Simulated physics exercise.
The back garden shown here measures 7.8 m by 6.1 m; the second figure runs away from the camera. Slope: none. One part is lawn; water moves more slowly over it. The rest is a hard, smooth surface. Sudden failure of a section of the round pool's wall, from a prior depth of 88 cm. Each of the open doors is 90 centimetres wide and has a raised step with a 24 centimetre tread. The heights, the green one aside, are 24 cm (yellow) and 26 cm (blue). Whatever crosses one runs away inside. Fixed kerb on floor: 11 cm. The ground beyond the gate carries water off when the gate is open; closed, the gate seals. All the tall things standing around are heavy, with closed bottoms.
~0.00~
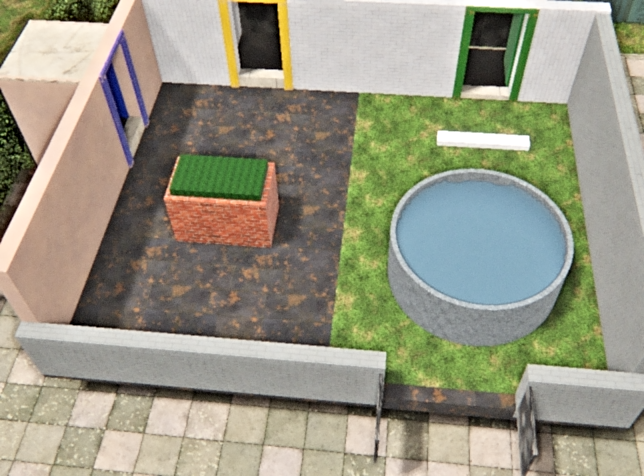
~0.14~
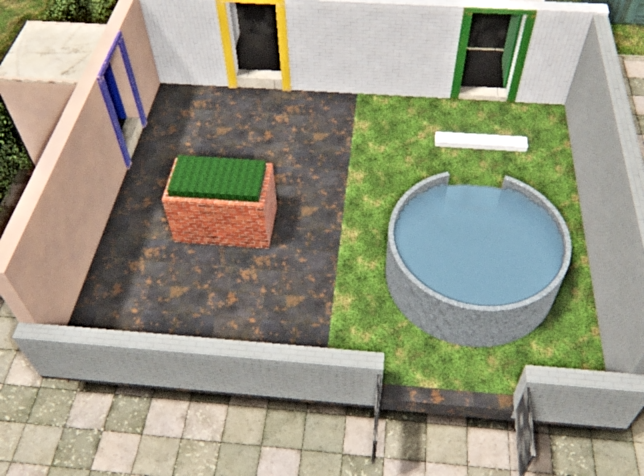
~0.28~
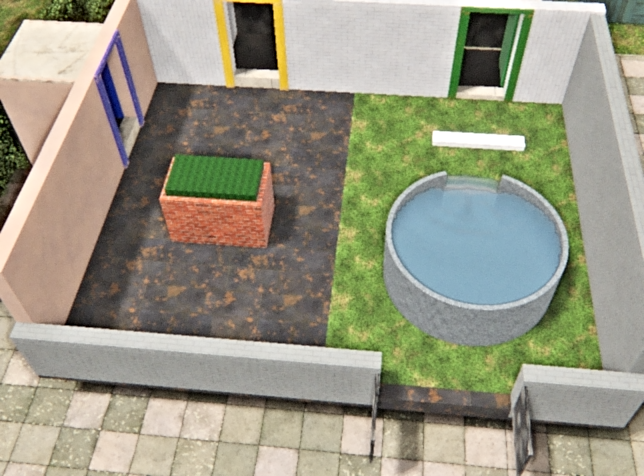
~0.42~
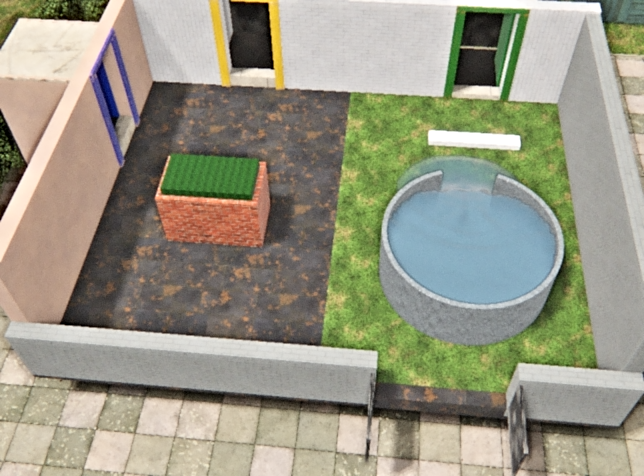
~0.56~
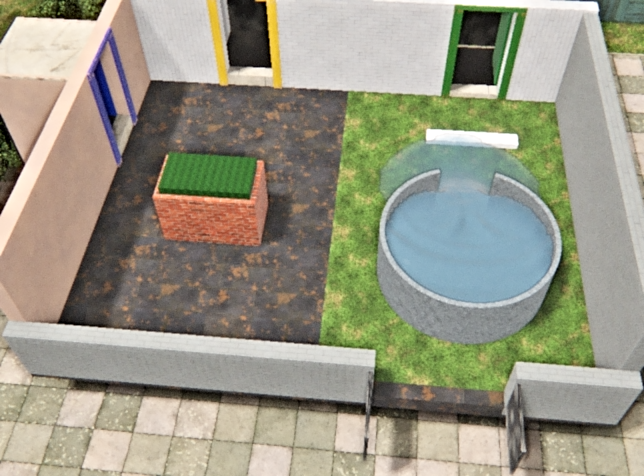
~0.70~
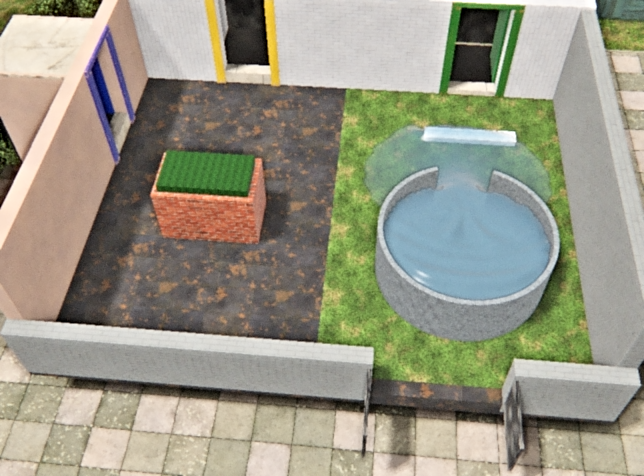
In a walled garden, water pours through a gap in the round pool's far side and spreads.
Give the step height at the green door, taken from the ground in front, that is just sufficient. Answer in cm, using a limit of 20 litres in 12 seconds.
Roughly 24 cm above the ground in front.
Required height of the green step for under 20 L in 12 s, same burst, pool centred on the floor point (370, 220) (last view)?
I'd put it at close to 16 cm.
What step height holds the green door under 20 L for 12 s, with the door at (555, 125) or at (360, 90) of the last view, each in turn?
Minimums: About 25 cm and 16 cm.
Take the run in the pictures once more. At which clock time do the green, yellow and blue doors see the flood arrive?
Arrival times - green 1.2 seconds, yellow 2.2 seconds, blue 4.0 seconds.
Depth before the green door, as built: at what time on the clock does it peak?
I'd say near 2.0 seconds.
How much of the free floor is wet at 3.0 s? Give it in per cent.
I'd say near 40 percent is wet.
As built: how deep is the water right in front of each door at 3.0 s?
In cm - green: 25, yellow: 7, blue: 0.
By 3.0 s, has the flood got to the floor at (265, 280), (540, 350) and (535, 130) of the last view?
Untouched; untouched; soaked.
After 1.4 s water covers 25 % of the floor, deepest (40 cm) near (457, 199); 21 cm at the green door, 0 litres in over its 11 cm step.
After 3.0 s water covers 40 % of the floor, deepest (28 cm) near (495, 134); 25 cm at the green door, 131 litres in over its 11 cm step.
After 12.0 s water covers 95 % of the floor, deepest (12 cm) near (293, 96); 9 cm at the green door, 271 litres in over its 11 cm step.
At the green door as built, the water arrived by 1.3 s and peaked near 29 cm at 2.0 s.
Run again over the same 12 s with other heights there, 53 litres in over 20.5 cm, 5 litres over 28 cm. The limit of 20 litres is kept from about 24 cm up.
